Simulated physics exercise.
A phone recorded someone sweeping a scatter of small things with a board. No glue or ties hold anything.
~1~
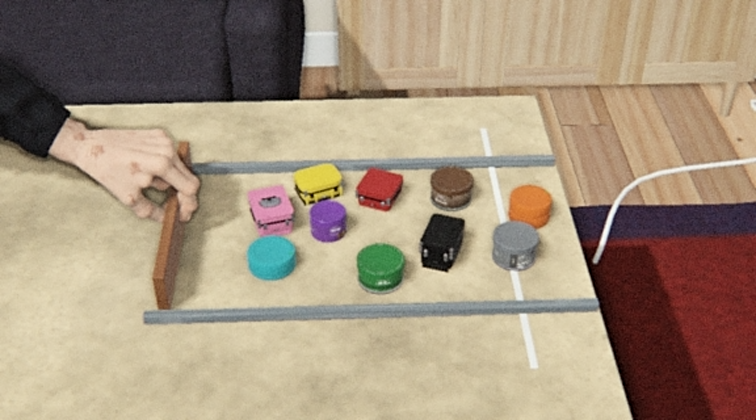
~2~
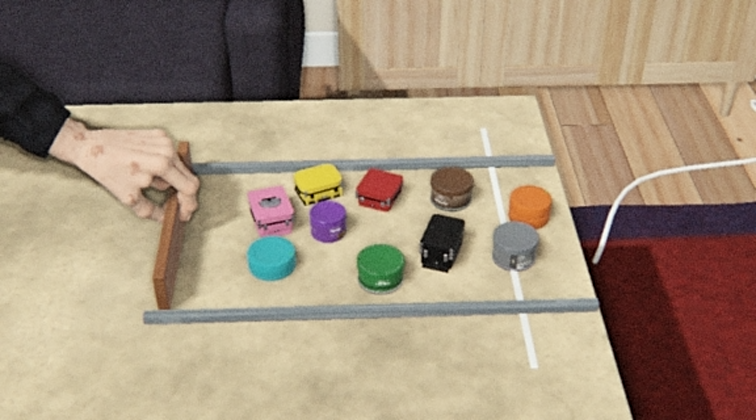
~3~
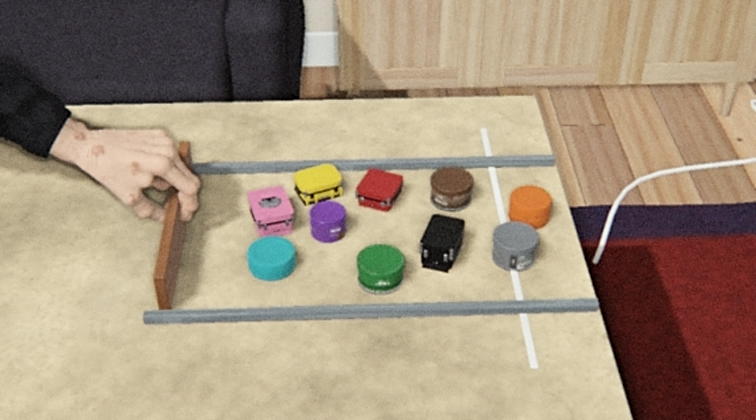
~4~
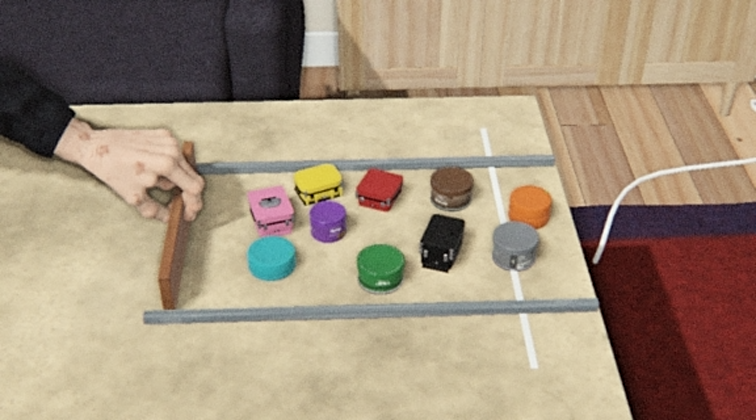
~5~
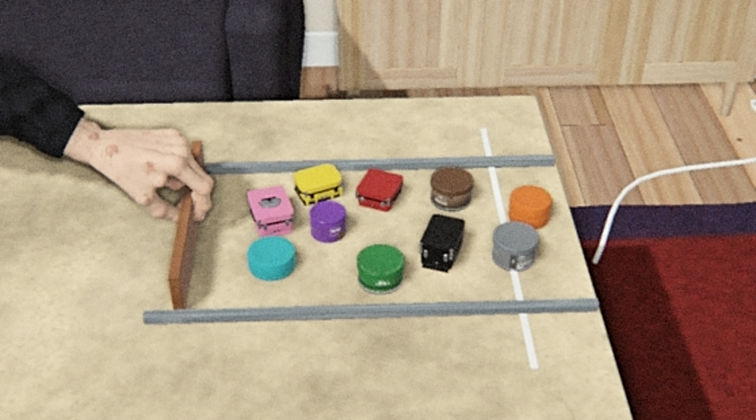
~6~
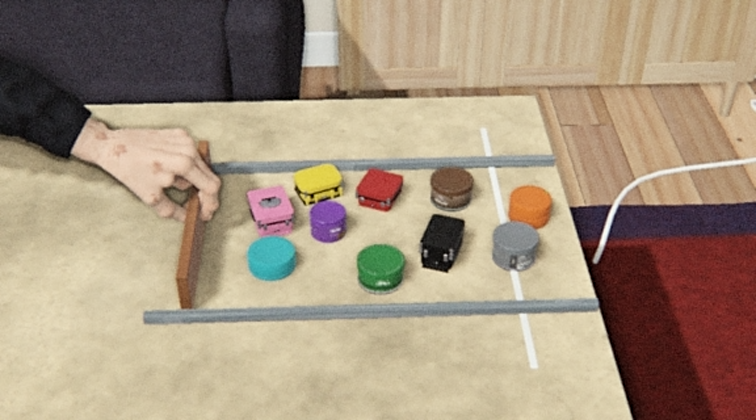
To begin with, a hand holds a wooden board upright at the left of a table, beside a scatter of small colourful containers between two grey rails. The board stays almost still, then the hand slides it slightly to the right, without touching the containers, which do not move.
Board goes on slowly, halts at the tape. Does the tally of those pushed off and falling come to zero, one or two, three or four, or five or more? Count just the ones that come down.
It comes to three or four.
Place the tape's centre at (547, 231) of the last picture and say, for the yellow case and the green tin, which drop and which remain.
The yellow case stays where it is; the green tin stays where it is.
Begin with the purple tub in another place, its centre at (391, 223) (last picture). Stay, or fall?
From that start, the object then is safe.
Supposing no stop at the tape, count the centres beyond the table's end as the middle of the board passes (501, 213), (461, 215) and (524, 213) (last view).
3; 0; 6.
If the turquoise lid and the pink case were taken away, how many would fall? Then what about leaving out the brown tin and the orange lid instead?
1 in the first case and 1 in the second.
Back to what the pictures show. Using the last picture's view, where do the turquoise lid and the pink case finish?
Positions - first (535, 251), then (521, 209).
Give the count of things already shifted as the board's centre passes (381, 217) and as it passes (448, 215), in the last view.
8 and 10.
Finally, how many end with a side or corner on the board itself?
The count in contact is 4.
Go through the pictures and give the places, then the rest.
The first picture shows orange lid (530, 207); grey pot (515, 246); brown tin (452, 189); board (175, 222); tape (505, 232).
The second picture shows grey pot (515, 247); black case (442, 243).
The third picture shows brown tin (452, 189); turquoise lid (272, 258).
The fourth picture shows orange lid (530, 208); red case (380, 192).
The fifth picture shows grey pot (515, 247); board (189, 221).
The sixth picture shows orange lid (530, 208); grey pot (515, 247); brown tin (452, 189); board (196, 221); tape (505, 232).
Soon after, none off yet; orange lid at rest near (530, 208); grey pot at rest near (515, 247); brown tin at rest near (452, 189).
At rest, the number that fall off is three or four; fallen, brown tin, grey pot and orange lid.
